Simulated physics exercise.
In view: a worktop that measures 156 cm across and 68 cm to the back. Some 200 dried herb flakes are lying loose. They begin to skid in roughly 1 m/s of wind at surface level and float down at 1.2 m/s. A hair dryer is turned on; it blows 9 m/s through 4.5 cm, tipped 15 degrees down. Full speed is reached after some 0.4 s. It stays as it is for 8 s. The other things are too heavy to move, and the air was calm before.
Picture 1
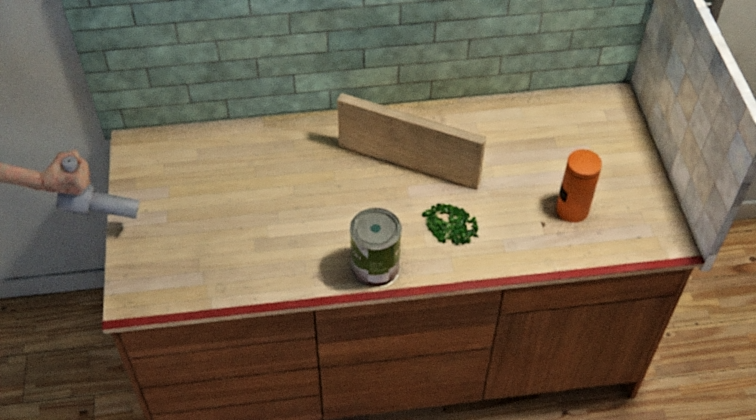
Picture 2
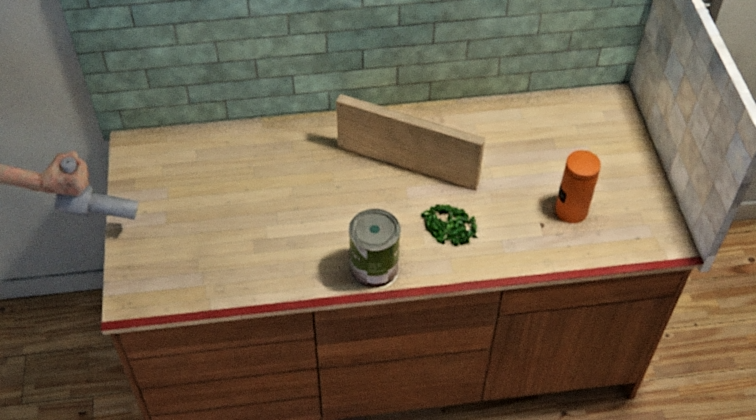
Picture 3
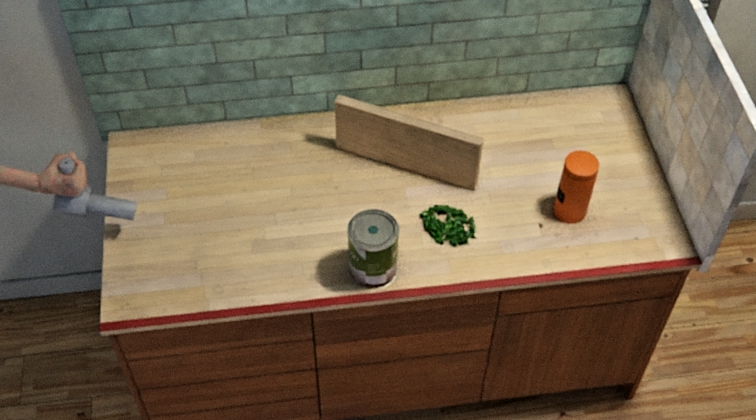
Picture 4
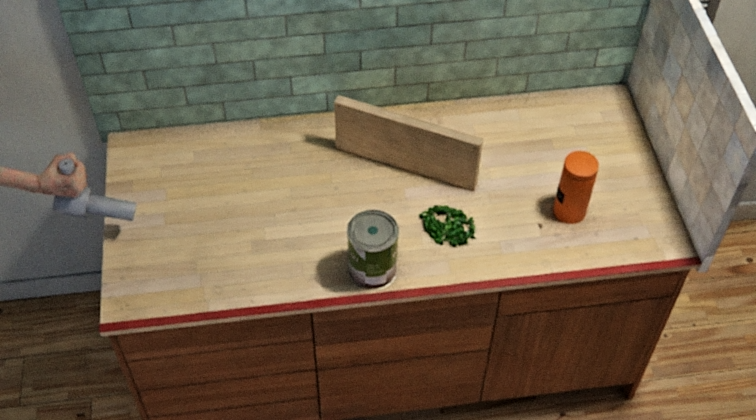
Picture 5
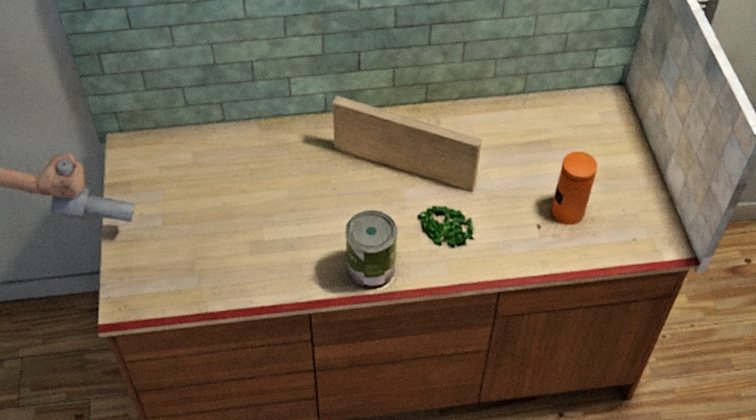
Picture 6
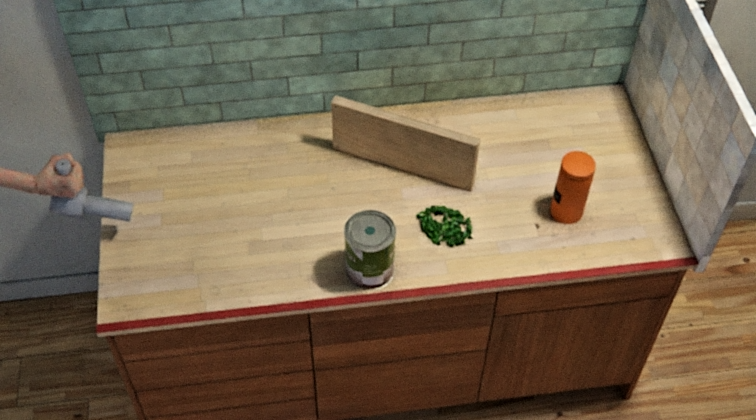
On a wooden worktop, green flakes lie still while a hand holds a grey hair dryer.
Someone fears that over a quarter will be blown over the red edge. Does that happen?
More than a quarter over the red edge: Yes.
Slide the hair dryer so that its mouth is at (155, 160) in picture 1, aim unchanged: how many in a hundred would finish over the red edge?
In that case some 90 per cent.
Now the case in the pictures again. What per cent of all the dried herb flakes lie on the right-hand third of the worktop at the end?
About 50 %.
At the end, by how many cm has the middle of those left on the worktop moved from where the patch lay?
Roughly 55 cm.
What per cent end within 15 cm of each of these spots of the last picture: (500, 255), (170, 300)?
In turn about 10 %, 0 %.
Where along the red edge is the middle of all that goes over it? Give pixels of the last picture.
Around (663, 269).
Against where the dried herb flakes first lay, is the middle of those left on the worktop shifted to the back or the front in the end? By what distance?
Towards the front, some 15 cm.
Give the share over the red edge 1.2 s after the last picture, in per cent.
Near 20 %.
Then, 1.2 s after the last picture, 84 % are on the move or not yet settled, 20 % are over the red edge; the middle of those still in play is near (630, 251).
Then, 2.2 s after the last picture, 56 % are on the move or not yet settled, 37 % are over the red edge; the middle of those still in play is near (610, 268).
Then, 4.0 s after the last picture, 45 % are on the move or not yet settled, 44 % are over the red edge; the middle of those still in play is near (652, 267).
Then, 7.6 s after the last picture, at the end, 46 % are over the red edge; the middle of those still in play is near (657, 268).
